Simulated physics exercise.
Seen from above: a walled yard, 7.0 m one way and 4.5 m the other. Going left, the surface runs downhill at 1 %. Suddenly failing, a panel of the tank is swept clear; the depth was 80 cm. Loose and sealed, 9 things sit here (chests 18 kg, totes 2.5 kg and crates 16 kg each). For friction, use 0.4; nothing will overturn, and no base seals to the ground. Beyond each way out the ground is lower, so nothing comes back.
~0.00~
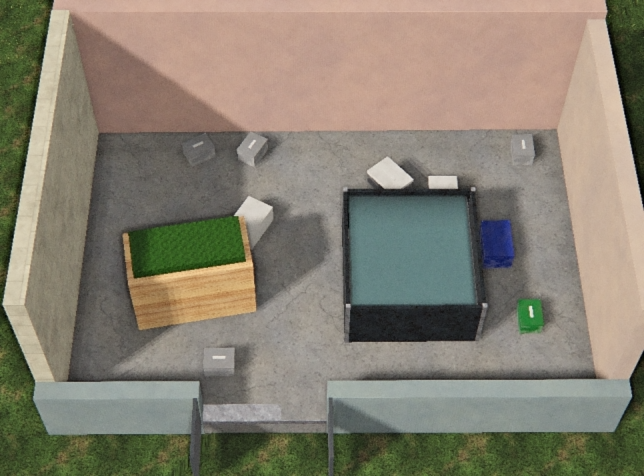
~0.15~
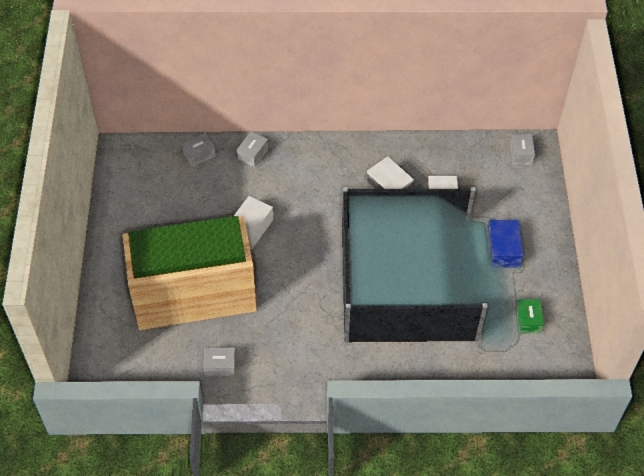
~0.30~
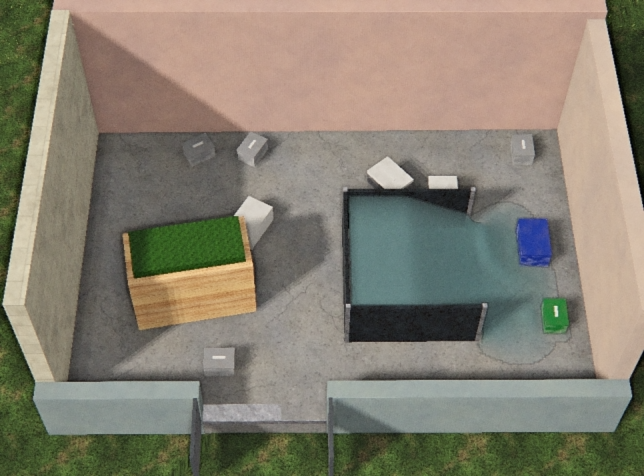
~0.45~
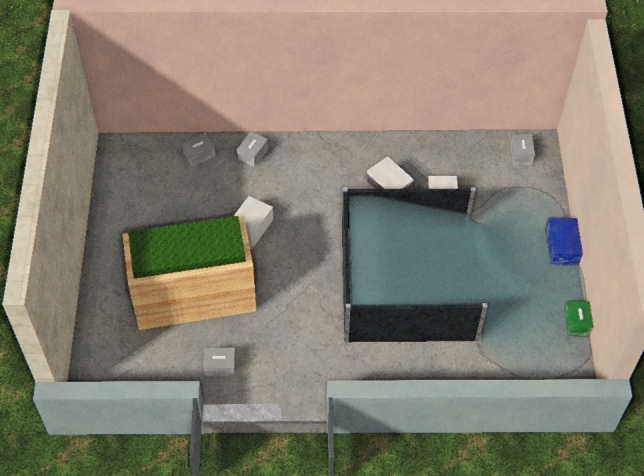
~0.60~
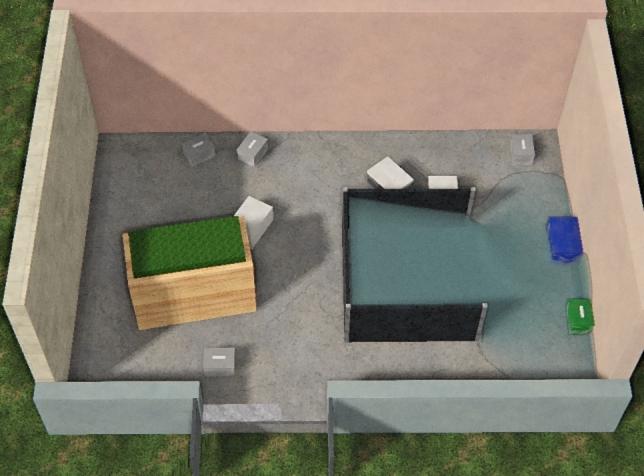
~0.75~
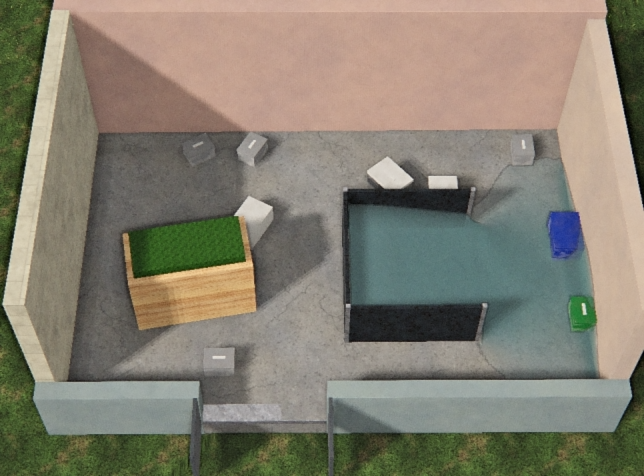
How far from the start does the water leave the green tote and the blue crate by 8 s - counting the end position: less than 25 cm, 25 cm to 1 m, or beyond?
Observation: Green tote moves a great deal, blue crate moves a great deal.
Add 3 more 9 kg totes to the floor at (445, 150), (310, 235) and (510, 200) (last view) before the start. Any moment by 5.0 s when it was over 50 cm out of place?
In order: Above it, below it, above it.
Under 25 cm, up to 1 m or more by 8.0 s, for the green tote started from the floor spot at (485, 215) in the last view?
Observed: Object goes well off.
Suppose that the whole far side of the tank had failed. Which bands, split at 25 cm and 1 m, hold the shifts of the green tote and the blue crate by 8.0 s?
In that case the green tote gets carried off, the blue crate ends far away.
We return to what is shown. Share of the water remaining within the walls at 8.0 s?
Around 96 % of the water.
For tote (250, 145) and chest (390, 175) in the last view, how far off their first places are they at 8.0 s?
The first ends 60 cm from its start, the second 80 cm.
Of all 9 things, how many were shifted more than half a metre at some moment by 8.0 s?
Answer: 9.
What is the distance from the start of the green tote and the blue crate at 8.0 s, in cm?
350 cm, then 550 cm, roughly.
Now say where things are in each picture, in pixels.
The first picture shows the green tote at (531, 312), on the bottom; the blue crate at (498, 238), on the bottom; 3.1 m2 under water; 0 of 9 have shifted.
The second picture shows the green tote at (531, 312) rests on the ground; the blue crate at (507, 238), on the bottom, 12 cm from its start; water covers 4.1 m2; 1 of 9 have shifted.
The third picture shows the green tote at (556, 311), on the bottom, 33 cm from its start; the blue crate at (535, 236) rests on the ground, 51 cm from its start; 5.5 m2 under water; 2 of 9 have shifted.
The fourth picture shows the green tote at (581, 314) rests on the ground, 65 cm from its start; the blue crate at (566, 236) rests on the ground, 95 cm from its start; 7.1 m2 under water; 2 of 9 have shifted.
The fifth picture shows the green tote at (582, 312), afloat, 65 cm from its start; the blue crate at (566, 235), on the bottom, 95 cm from its start; 8.0 m2 under water; 2 of 9 have shifted.
The sixth picture shows the green tote at (584, 309), afloat, 66 cm from its start; the blue crate at (568, 230) floats, 95 cm from its start; 8.4 m2 under water; 2 of 9 have shifted.
After 1.6 s the green tote is near (589, 354), 1.1 m from its start, afloat; the blue crate is near (554, 157), 1.5 m from its start, afloat; 0 of 9 are out; 2 afloat.
After 3.6 s the green tote is near (194, 344), 4.5 m from its start, afloat; the blue crate is near (364, 169), 2.2 m from its start, afloat; 0 of 9 are out; 5 afloat.
After 5.6 s the green tote is near (141, 252), 5.4 m from its start, afloat; the blue crate is near (172, 180), 4.7 m from its start, afloat; 0 of 9 are out; 6 afloat.
After 8.0 s the green tote is near (318, 210), 3.3 m from its start, afloat; the blue crate is near (116, 165), 5.5 m from its start, afloat; 0 of 9 are out; 8 afloat.
